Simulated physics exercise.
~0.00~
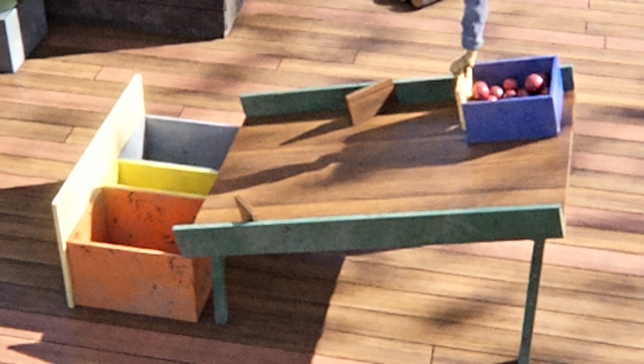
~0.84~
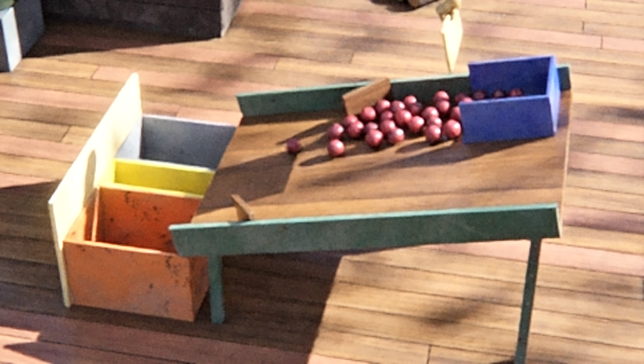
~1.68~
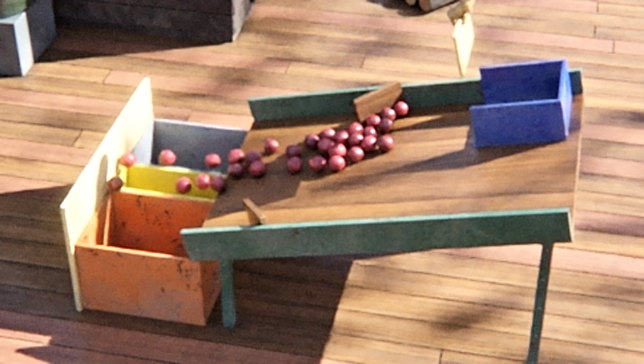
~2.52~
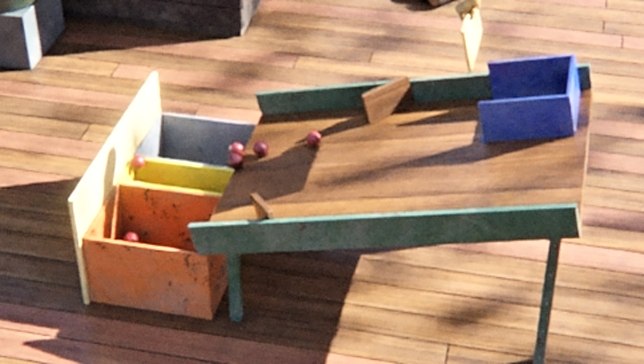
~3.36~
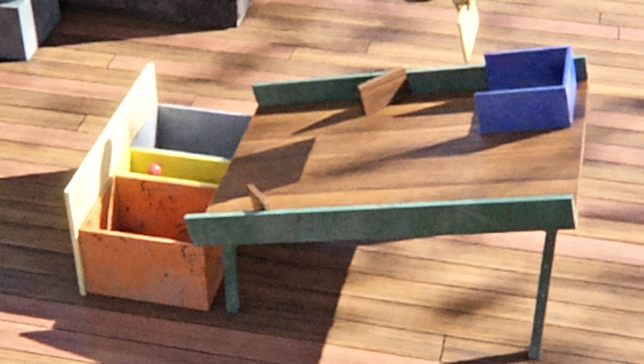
The footage shows small red apples released from a blue pen as its gate lifts, rolling left down a sloping wooden table past angled boards and dropping towards orange, yellow and grey containers, until the table is clear and one apple remains visible in the yellow tote.
